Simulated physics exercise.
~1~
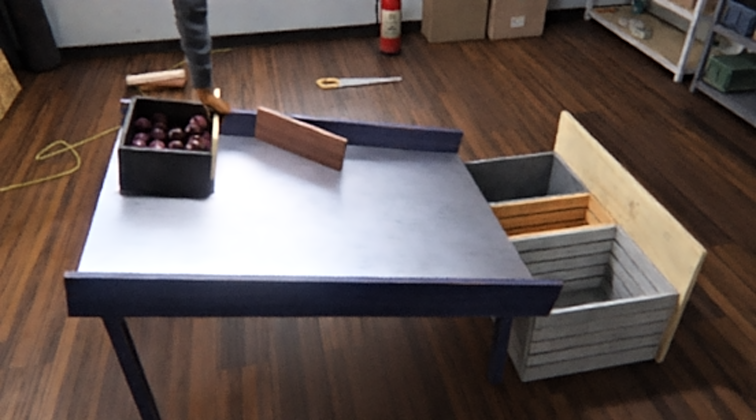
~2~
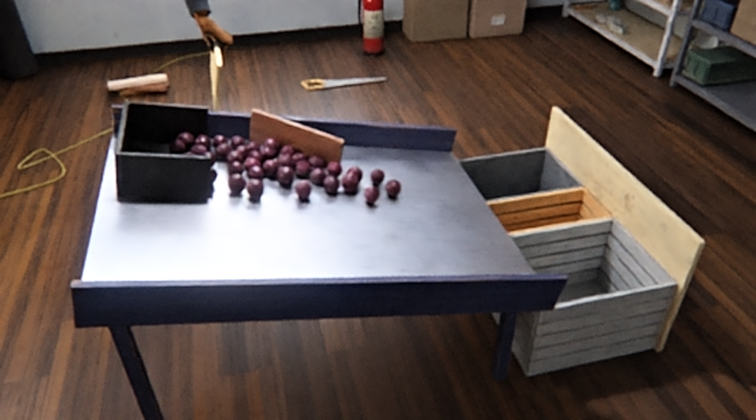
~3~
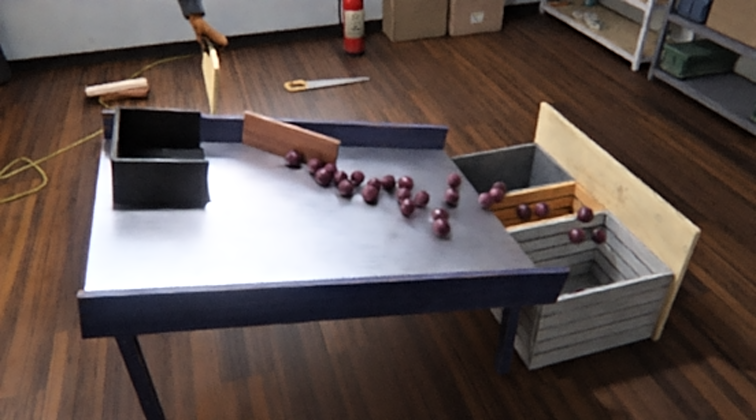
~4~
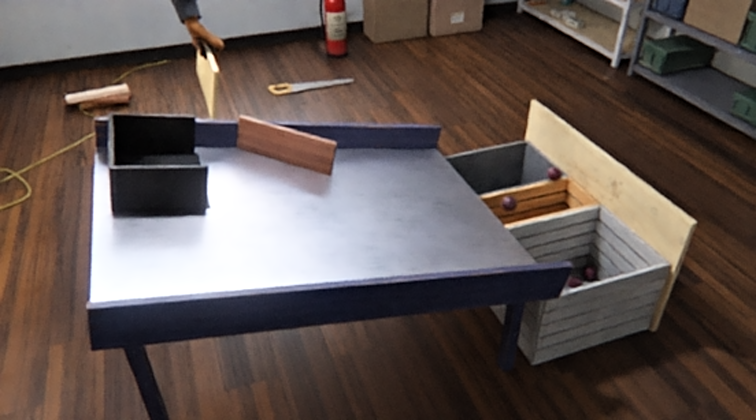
Red onions spill from the opened black pen, roll down the table and drop into bins.
